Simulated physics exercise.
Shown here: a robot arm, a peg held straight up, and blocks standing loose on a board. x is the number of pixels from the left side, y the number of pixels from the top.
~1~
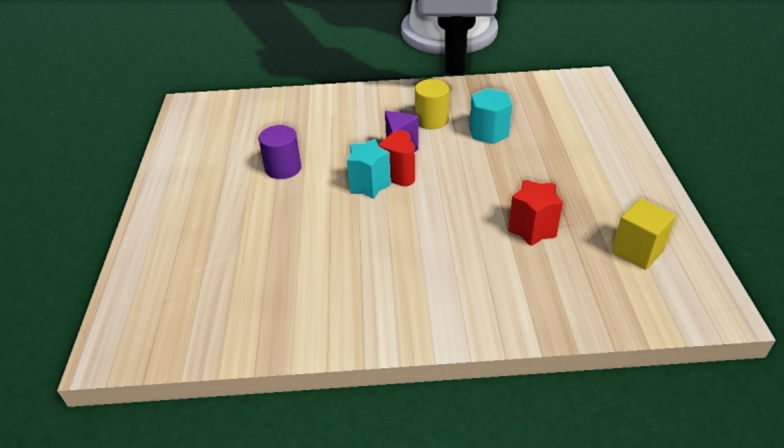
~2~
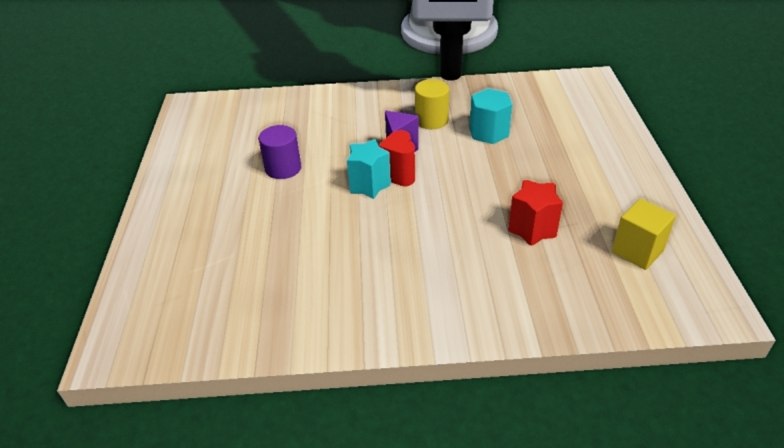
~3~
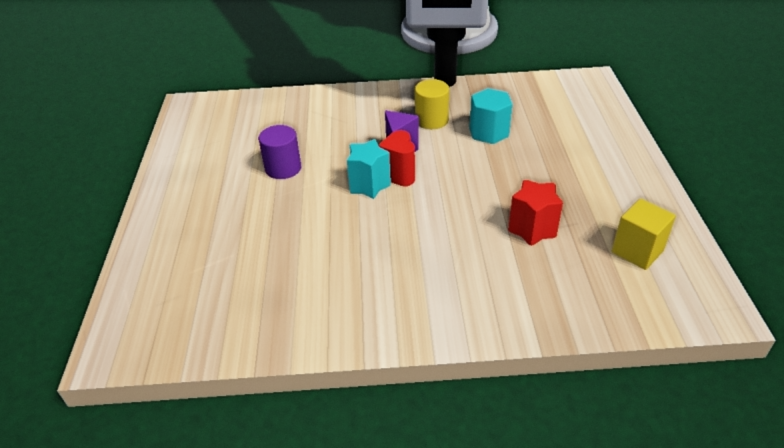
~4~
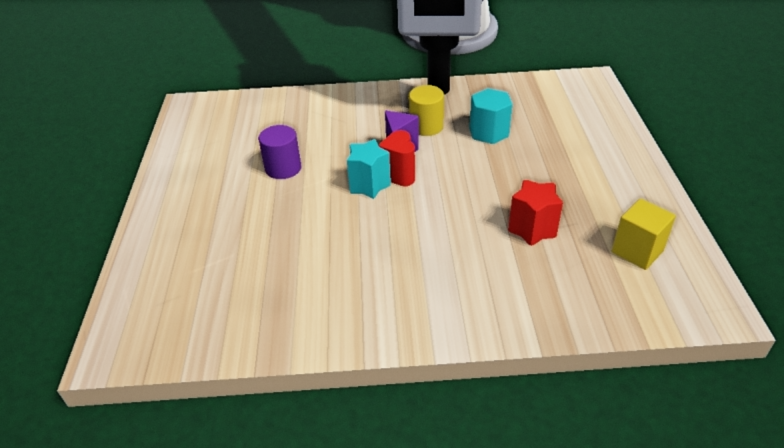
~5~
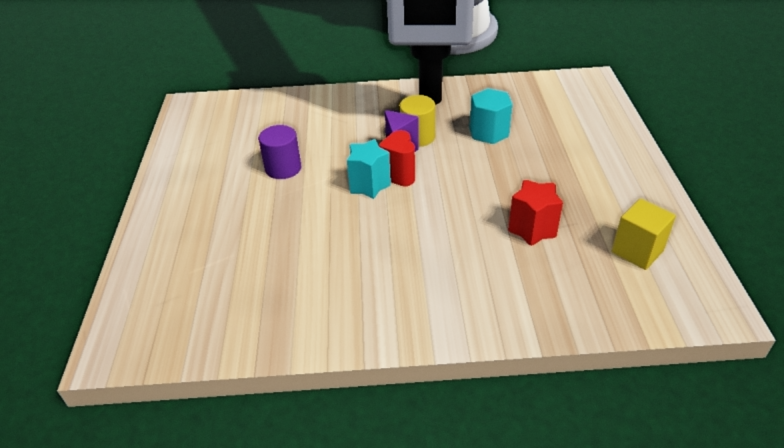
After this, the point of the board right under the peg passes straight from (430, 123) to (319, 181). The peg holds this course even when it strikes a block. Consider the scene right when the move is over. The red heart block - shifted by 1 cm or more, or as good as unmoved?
If the peg follows that path, the red heart block ends up shifted.
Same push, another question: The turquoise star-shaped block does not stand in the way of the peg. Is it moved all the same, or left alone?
It gets moved.
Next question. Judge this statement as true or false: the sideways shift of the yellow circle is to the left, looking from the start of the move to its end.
True.
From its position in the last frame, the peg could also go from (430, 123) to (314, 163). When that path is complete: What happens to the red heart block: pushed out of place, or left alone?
The block moves away from its spot.
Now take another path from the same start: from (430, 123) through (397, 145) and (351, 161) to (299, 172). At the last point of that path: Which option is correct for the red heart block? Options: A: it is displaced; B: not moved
My pick is A.
The first path, step by step. One third of the way, peg at (394, 119); turquoise star-shaped block at (352, 161), turned 25° anticlockwise; red heart block at (400, 146); purple three-sided block at (371, 140); yellow circle at (388, 125).
Two thirds of the way, peg at (356, 138); turquoise star-shaped block at (339, 181); red heart block at (399, 148), turned 15° anticlockwise; purple three-sided block at (362, 164); yellow circle at (363, 144).
At the end, peg at (316, 158); turquoise star-shaped block at (339, 182); red heart block at (399, 148), turned 15° anticlockwise; purple three-sided block at (369, 171), turned 20° anticlockwise; yellow circle at (348, 152).
